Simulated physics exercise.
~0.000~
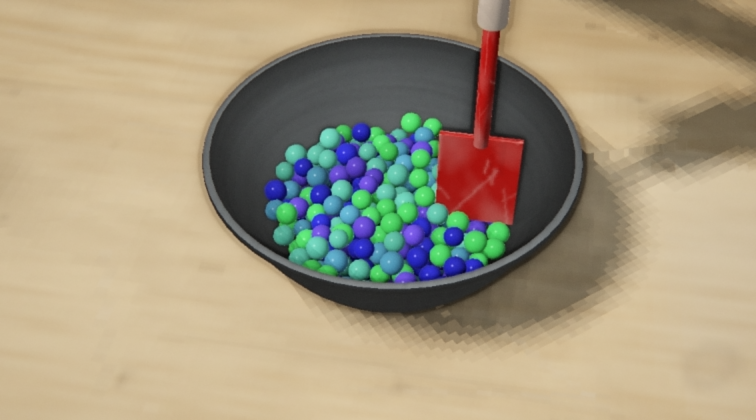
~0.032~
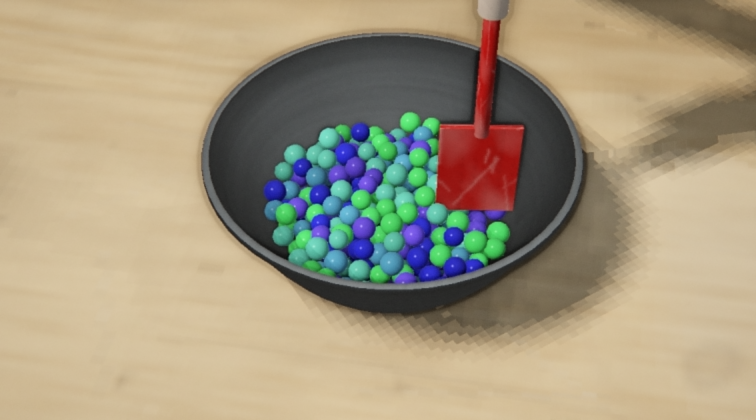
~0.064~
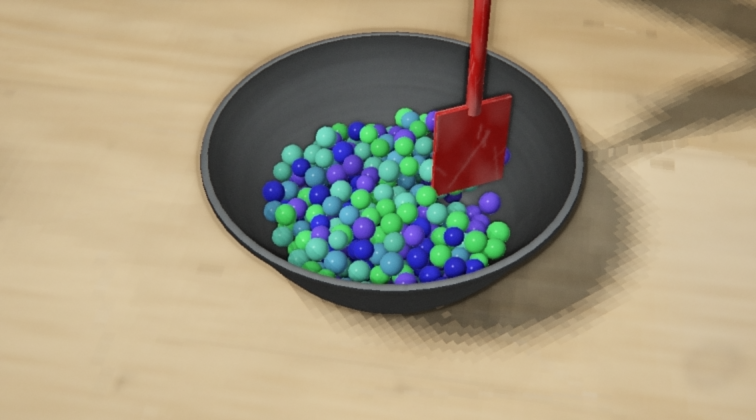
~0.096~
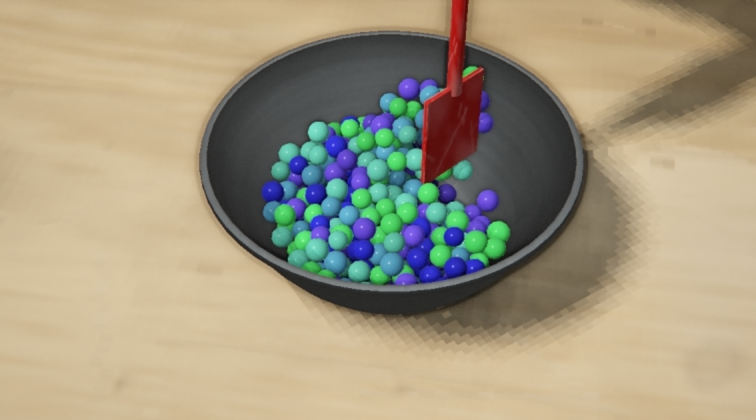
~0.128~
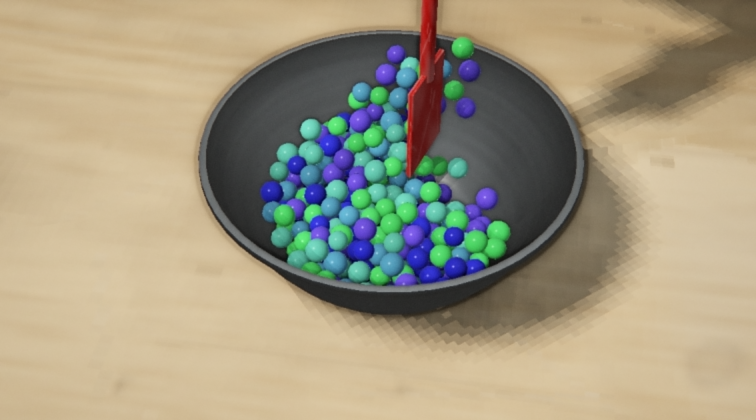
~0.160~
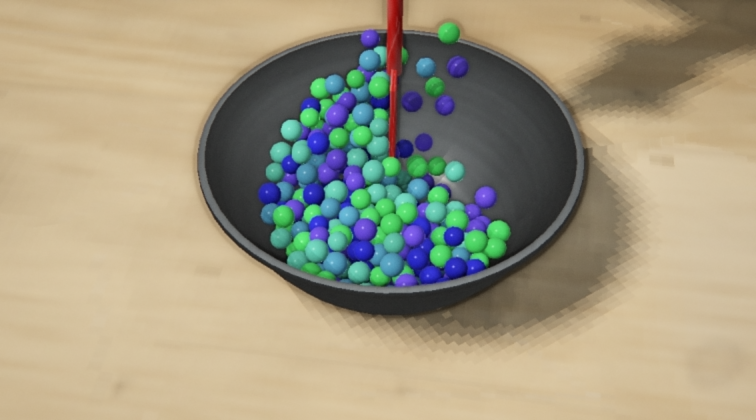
A dark grey bowl sits on a pale wooden table top, seen from above at an angle by a still camera, holding a heap of small round balls in green, teal, blue and purple. A flat red spoon with a pale grip stands upright at the right of the heap. It lifts slightly, then sweeps leftward and toward the back, turning edge-on and pushing balls up the far wall.
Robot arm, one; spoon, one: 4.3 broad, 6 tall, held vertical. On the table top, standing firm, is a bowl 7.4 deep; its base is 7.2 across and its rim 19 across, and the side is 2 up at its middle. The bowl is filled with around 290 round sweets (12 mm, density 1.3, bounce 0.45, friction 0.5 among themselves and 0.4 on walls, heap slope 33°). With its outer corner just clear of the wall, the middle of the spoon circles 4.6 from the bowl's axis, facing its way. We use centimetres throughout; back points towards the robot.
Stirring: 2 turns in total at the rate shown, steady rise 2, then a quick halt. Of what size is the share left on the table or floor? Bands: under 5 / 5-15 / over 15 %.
5-15 %.
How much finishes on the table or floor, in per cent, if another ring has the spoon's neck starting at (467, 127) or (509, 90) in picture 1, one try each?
Close to 5 per cent for the first and close to 0 per cent for the second.
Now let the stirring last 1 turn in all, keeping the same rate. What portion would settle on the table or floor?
It would be around 5 per cent.
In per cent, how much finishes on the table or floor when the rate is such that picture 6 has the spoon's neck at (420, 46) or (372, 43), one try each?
So, roughly 5 percent the first time and 15 percent the second.
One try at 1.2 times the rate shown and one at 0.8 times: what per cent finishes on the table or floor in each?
Estimates in order: Near 15 % and near 5 %.
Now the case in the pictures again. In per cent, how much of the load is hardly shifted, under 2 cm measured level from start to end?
I'd put it at about 40 in a hundred.
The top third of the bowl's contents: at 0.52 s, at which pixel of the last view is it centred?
The top third is centred near (483, 206) in the last picture.
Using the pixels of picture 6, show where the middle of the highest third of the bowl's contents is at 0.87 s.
About (379, 191).
By 0.52 s, 340° round, highest piece 9 above the table; 270 in the bowl, 16 on the table or floor, 1 in flight or on the tool.
By 0.87 s, 224° round, highest piece 6 above the table; 262 in the bowl, 25 on the table or floor.
By 1.25 s, 0° round, highest piece 5 above the table; 262 in the bowl, 25 on the table or floor.
By 1.95 s, 0° round, highest piece 5 above the table; 262 in the bowl, 25 on the table or floor.
Final count, 262 in the bowl, 25 on the table or floor. That is 9 % on the table or floor.
